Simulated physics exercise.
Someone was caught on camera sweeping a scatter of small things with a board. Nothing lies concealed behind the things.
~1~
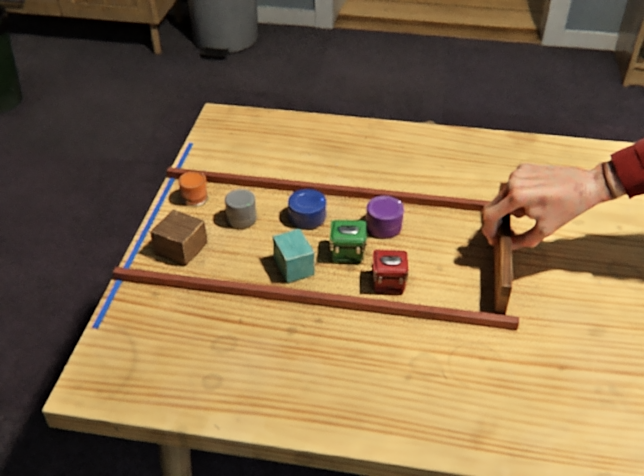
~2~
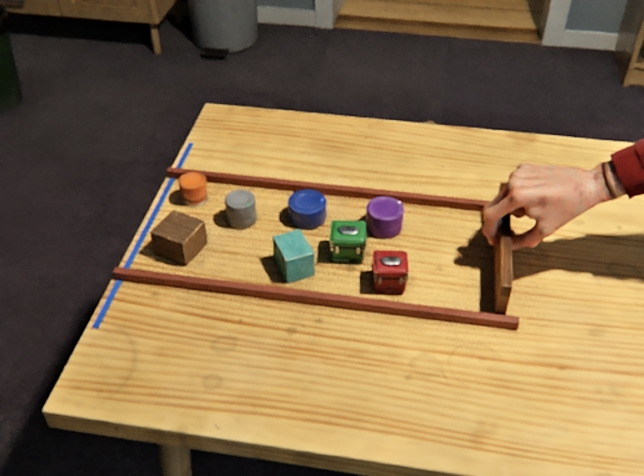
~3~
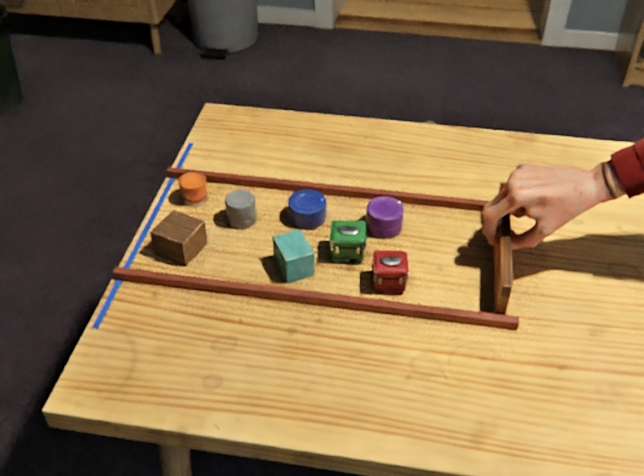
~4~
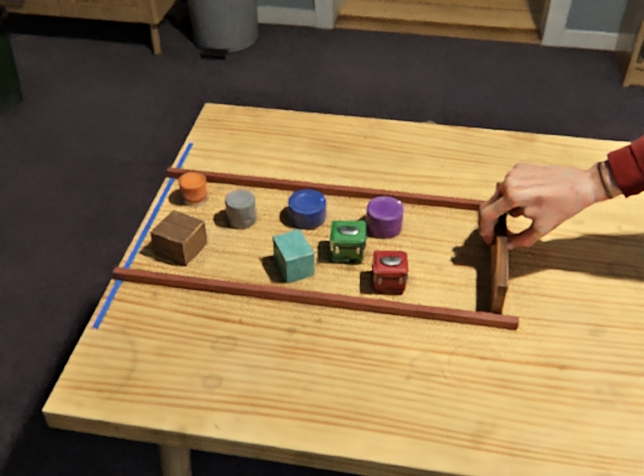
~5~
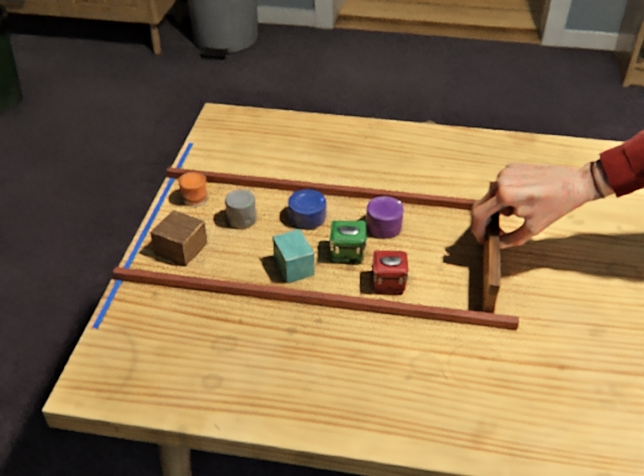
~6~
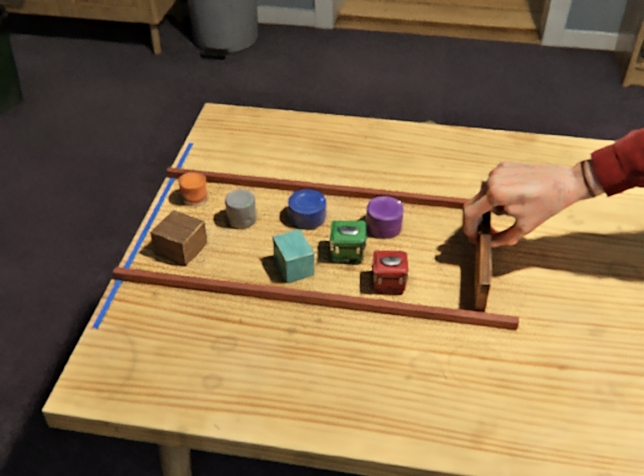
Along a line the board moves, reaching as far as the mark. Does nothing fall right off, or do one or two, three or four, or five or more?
Five or more fall off.
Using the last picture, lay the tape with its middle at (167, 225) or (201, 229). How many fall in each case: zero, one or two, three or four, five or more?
Place by place, the count is five or over and then one or two.
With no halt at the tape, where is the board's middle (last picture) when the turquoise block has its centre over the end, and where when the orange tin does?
Points: About (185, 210) and about (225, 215).
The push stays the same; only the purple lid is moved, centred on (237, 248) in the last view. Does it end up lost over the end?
That one drops down.
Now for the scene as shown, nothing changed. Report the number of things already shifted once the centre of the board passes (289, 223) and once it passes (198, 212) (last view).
The counts are 6 and 8.
Soon after, none off yet; orange tin at rest near (193, 189); brown block at rest near (180, 237); grey lid at rest near (241, 209).
In the end, the number that fall off is five or more; gone, red case, purple lid, green case, turquoise block, blue lid, grey lid, brown block and orange tin.
